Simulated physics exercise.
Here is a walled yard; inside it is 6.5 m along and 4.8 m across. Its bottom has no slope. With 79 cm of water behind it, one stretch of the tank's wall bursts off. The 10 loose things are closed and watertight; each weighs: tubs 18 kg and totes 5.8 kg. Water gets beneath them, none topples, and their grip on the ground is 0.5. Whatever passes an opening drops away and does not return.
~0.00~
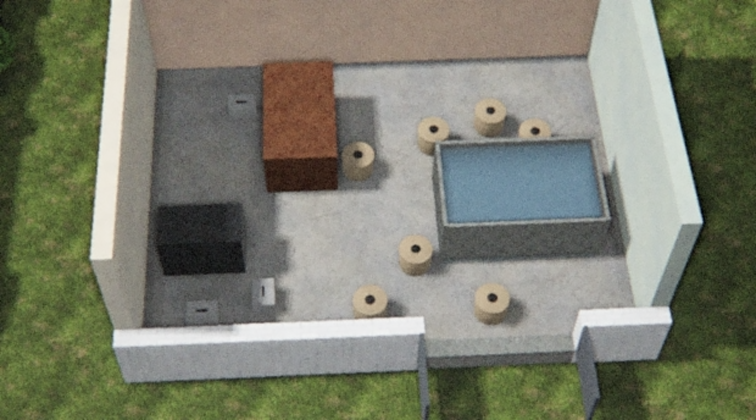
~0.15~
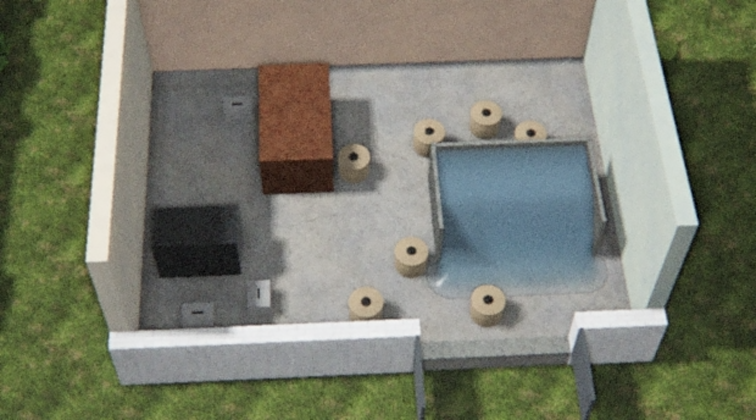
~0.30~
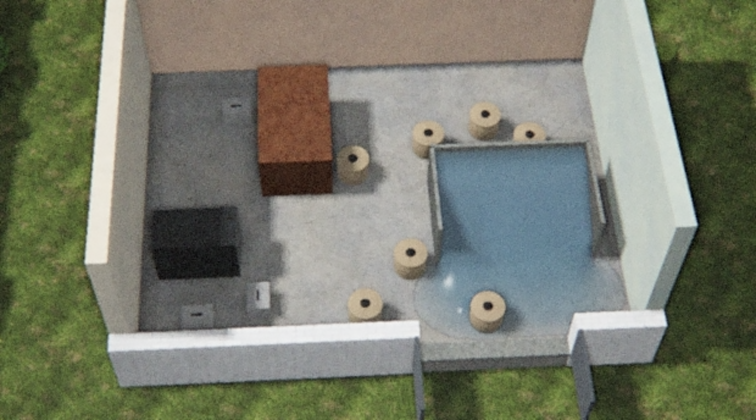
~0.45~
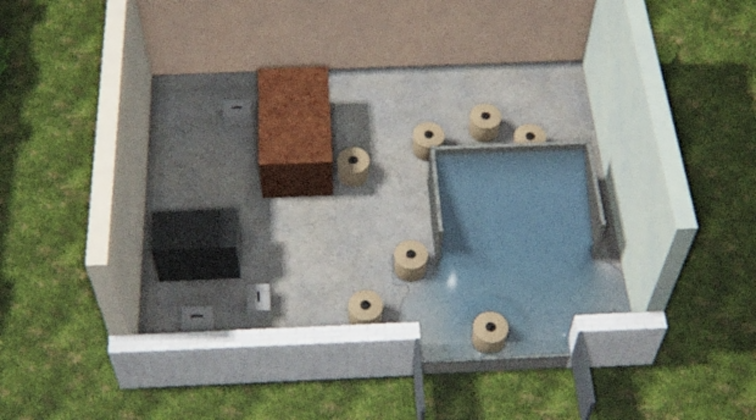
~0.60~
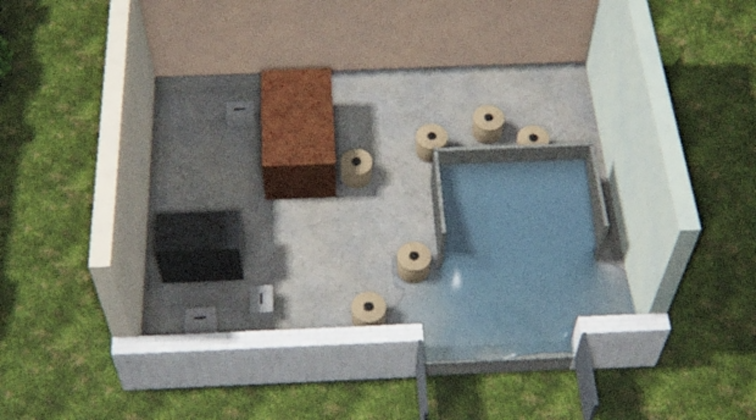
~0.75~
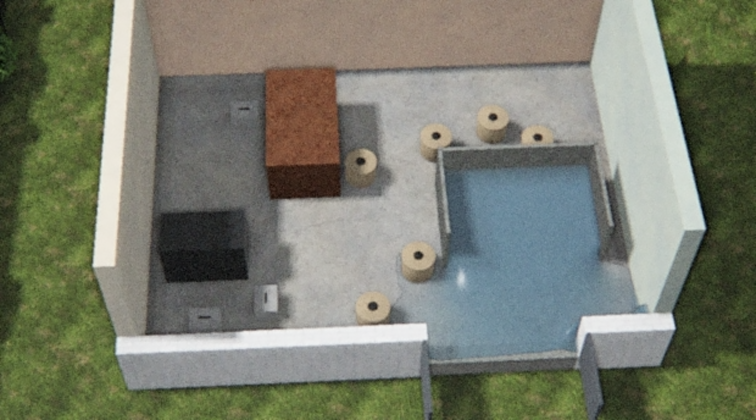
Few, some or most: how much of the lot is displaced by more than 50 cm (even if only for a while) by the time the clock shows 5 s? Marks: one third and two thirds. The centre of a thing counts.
It is under a third.
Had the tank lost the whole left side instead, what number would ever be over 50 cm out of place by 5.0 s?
In that case 6 of them.
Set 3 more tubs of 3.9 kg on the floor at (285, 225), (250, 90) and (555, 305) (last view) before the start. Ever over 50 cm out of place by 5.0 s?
In turn: Under, short of it, more.
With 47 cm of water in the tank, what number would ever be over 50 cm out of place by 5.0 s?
Then 1.
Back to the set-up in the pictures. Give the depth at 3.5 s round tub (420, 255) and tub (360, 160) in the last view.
About 1 and 0 cm.
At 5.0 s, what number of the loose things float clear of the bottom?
0 of them.
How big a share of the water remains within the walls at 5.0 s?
About 34 per cent.
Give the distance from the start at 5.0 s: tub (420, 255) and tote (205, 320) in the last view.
In turn: 0 cm, 0 cm.
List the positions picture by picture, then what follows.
In the first frame, a tub at (491, 111), on the bottom; a tub at (535, 131), on the bottom; 2.7 m2 under water; 0 of 10 have shifted.
In the second frame, a tub at (486, 113), on the bottom; a tub at (531, 133) rests on the ground; water covers 4.0 m2; 0 of 10 have shifted.
In the third frame, a tub at (485, 114), on the bottom; a tub at (530, 135), on the bottom; 5.5 m2 under water; 1 of 10 have shifted.
In the fourth frame, a tub at (486, 116) rests on the ground; a tub at (530, 136), on the bottom; 6.6 m2 under water; 1 of 10 have shifted.
In the fifth frame, a tub at (489, 118), on the bottom; a tub at (533, 138), on the bottom; 6.9 m2 under water; 1 of 10 have shifted.
In the sixth frame, a tub at (493, 117) rests on the ground; a tub at (538, 138), on the bottom; water covers 7.1 m2; 1 of 10 have shifted.
After 1.1 s 1 of 10 are over 50 cm from their spots; 0 afloat.
After 2.2 s 1 of 10 are over 50 cm from their spots; 0 afloat.
After 3.5 s 1 of 10 are over 50 cm from their spots; 0 afloat.
After 5.0 s 1 of 10 are over 50 cm from their spots, and 1 have been at some point; 0 afloat.
